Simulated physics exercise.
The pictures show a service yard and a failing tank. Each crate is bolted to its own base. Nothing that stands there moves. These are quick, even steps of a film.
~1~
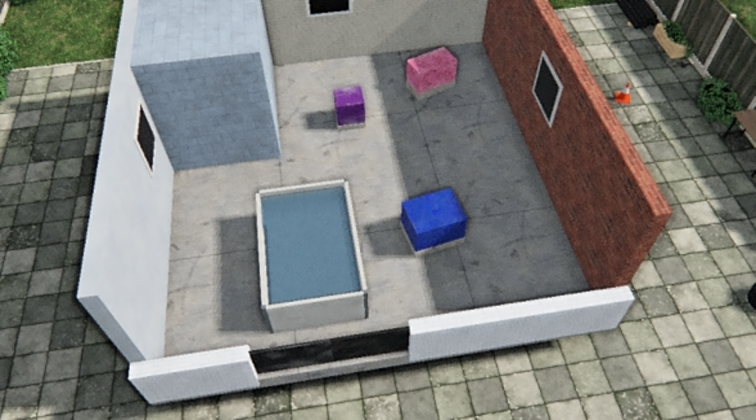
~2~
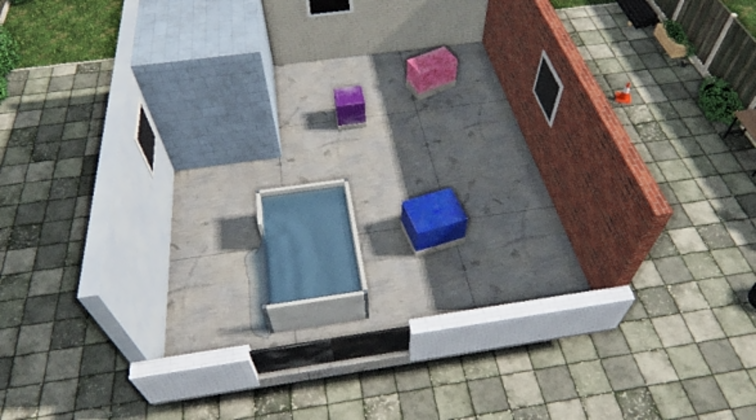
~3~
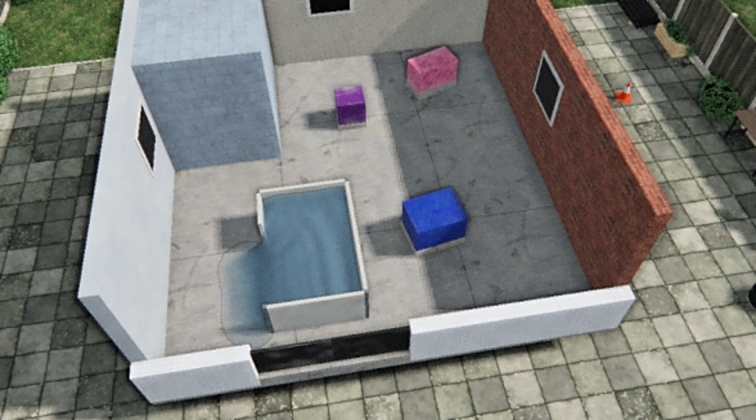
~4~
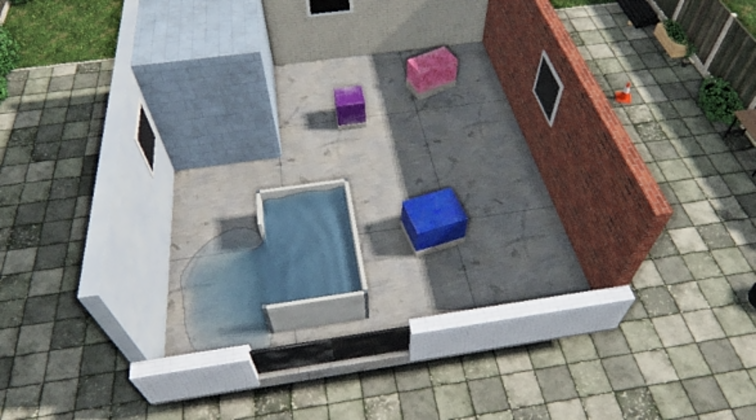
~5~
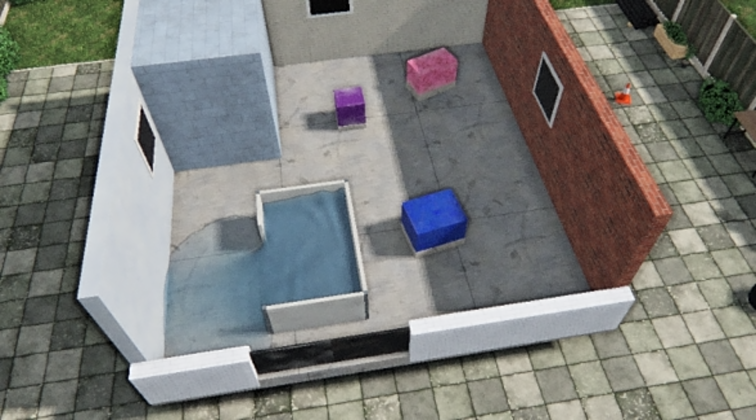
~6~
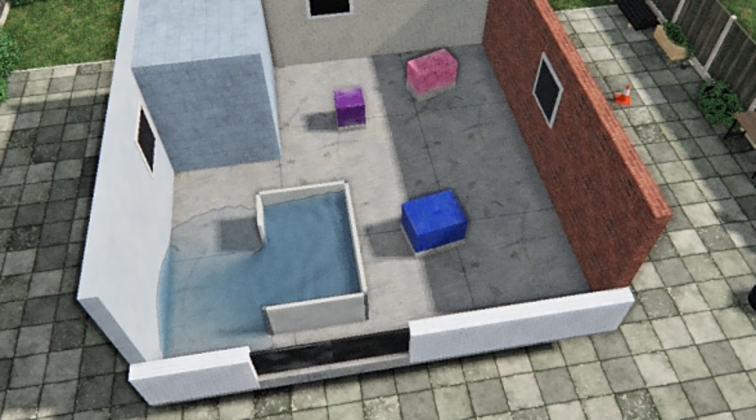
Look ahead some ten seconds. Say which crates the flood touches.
In the end: The purple crate stays dry; the pink crate stays dry; the blue crate stays dry.
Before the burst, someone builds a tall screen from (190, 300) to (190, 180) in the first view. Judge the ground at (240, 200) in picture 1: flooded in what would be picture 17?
There: Awash.
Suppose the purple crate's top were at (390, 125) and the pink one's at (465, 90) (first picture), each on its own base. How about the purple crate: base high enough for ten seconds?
In short: Purple is wetted.
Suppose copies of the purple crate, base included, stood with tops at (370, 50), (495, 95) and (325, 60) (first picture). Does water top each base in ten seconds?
One after the other: Is safe, gets wet, is spared.
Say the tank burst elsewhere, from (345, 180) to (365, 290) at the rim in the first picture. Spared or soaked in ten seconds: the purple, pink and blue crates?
The purple crate is topped; the pink crate is soaked; the blue crate is soaked.
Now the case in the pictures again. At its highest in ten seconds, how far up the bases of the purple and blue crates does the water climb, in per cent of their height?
About 60 and 60 per cent.
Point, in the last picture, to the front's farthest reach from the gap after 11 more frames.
At about (175, 174).
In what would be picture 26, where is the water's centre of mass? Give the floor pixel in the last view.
Around (267, 260).
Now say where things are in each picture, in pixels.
The first frame shows still water in the tank at (308, 242).
In the second frame, the front is at (256, 251), out from the gap at (269, 279).
In the third frame, water pours out at (270, 281) and has run to (229, 255).
In the fourth frame, the front is at (187, 275), out from the gap at (270, 282).
In the fifth frame, the front is at (170, 261), out from the gap at (269, 283).
In the sixth frame, water pours out at (269, 284) and has run to (172, 235).
A moment on, water covers 15 % of the floor; the purple crate not reached, the pink crate not reached, the blue crate not reached.
Next, water covers 20 % of the floor; the purple crate not reached, the pink crate not reached, the blue crate not reached.
Then, water covers 45 % of the floor; the purple crate water round its plinth, the pink crate not reached, the blue crate not reached.
Later, water covers 75 % of the floor; the purple crate water round its plinth, the pink crate water round its plinth, the blue crate water round its plinth.
In the end, water covers 90 % of the floor; the purple crate stayed above the water, the pink crate stayed above the water, the blue crate stayed above the water.
